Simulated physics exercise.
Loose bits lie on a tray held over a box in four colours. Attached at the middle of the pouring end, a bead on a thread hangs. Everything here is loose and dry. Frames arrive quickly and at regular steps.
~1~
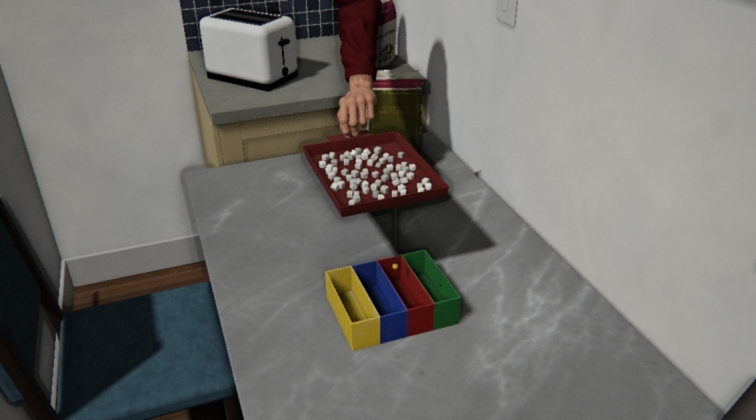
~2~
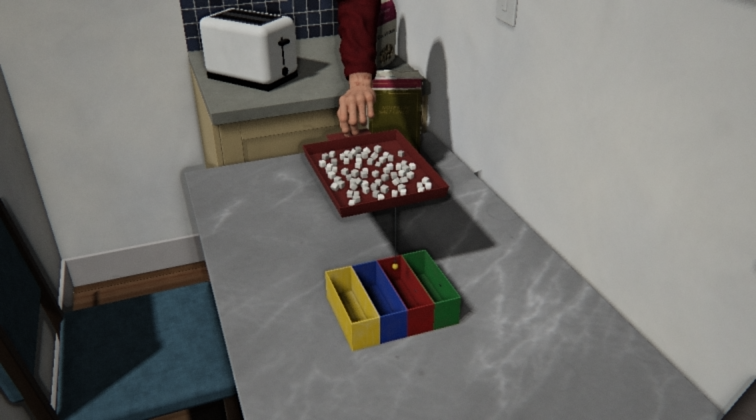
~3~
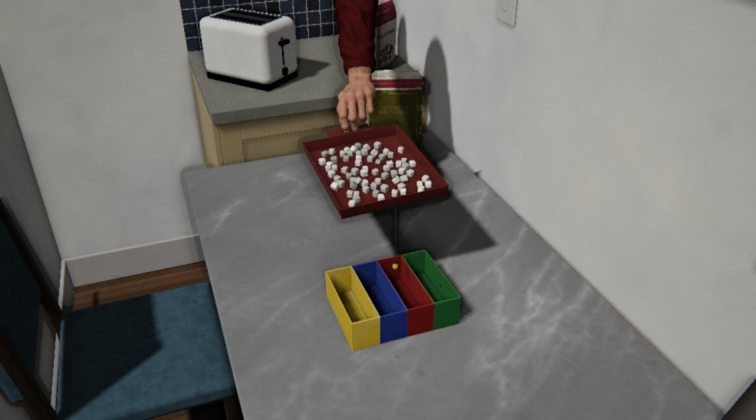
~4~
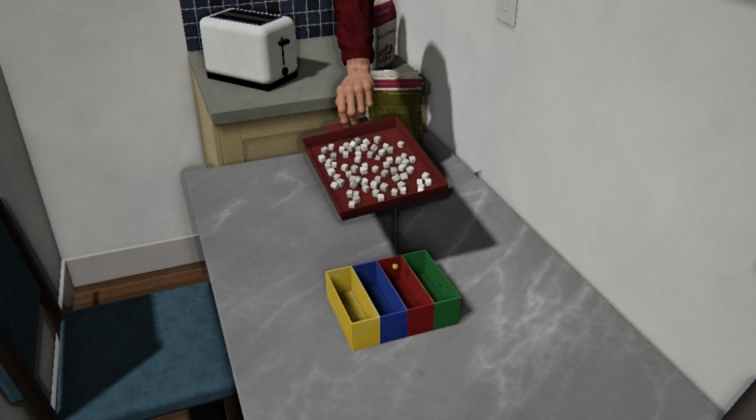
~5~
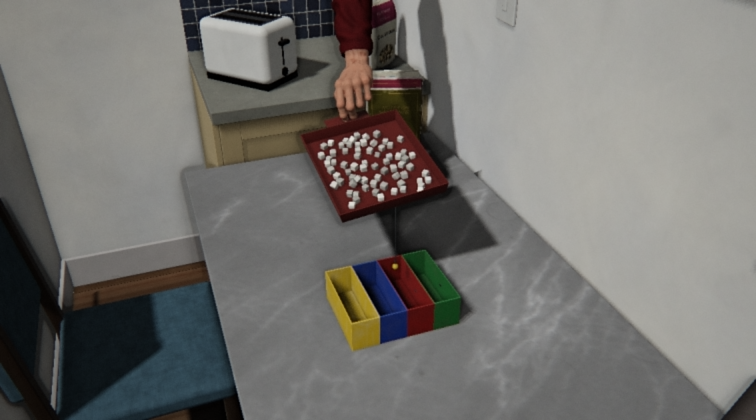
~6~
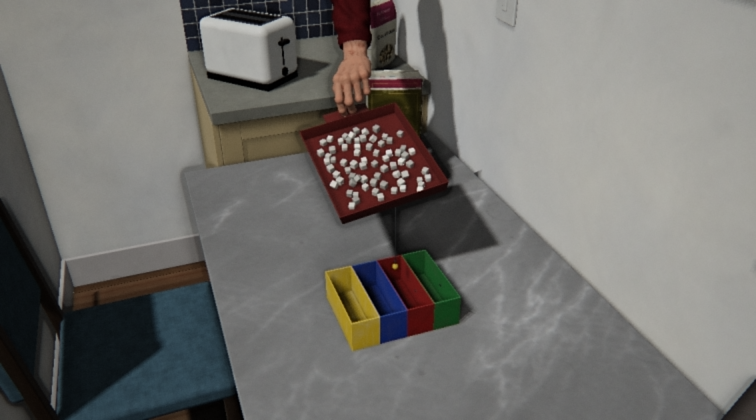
To begin with, a hand reaches toward the far edge of a red tray of white sugar cubes, held level above a box with yellow, blue, red and green cells. The tray then tilts gradually, its near left corner dipping and its far edge rising, while the cubes shift slightly left.
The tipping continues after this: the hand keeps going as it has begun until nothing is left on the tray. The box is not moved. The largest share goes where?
To the yellow cell.
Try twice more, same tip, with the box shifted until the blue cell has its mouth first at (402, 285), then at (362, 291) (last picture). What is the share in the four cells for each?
About 40 per cent, then about 90 per cent.
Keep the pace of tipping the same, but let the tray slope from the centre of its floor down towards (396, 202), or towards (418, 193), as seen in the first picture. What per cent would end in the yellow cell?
10 %, give or take, and then 0 %.
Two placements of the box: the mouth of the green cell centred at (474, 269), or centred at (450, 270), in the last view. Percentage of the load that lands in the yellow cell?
Roughly 0 per cent, and 30 per cent.
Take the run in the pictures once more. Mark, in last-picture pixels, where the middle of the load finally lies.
Roughly at pixel (351, 316).
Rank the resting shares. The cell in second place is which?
That would be the cell in blue, just behind the top one.
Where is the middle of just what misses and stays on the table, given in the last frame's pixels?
Estimate: About (288, 338).
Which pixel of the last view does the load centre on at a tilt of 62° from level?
Roughly at (355, 195).
Soon, tray tipped steeply; nearly all on the tray; a stray few falling or outside the box.
A while on, tray tipped past a quarter turn; nearly all on the tray; a stray few in the yellow cell.
Towards the end, tray tipped past a quarter turn; about half in the yellow cell; about a quarter in the blue cell; about a third falling or outside the box.
Finally, tray tipped past a quarter turn; about half in the yellow cell; about a quarter in the blue cell; none in the red cell; none in the green cell; about a third outside the box.
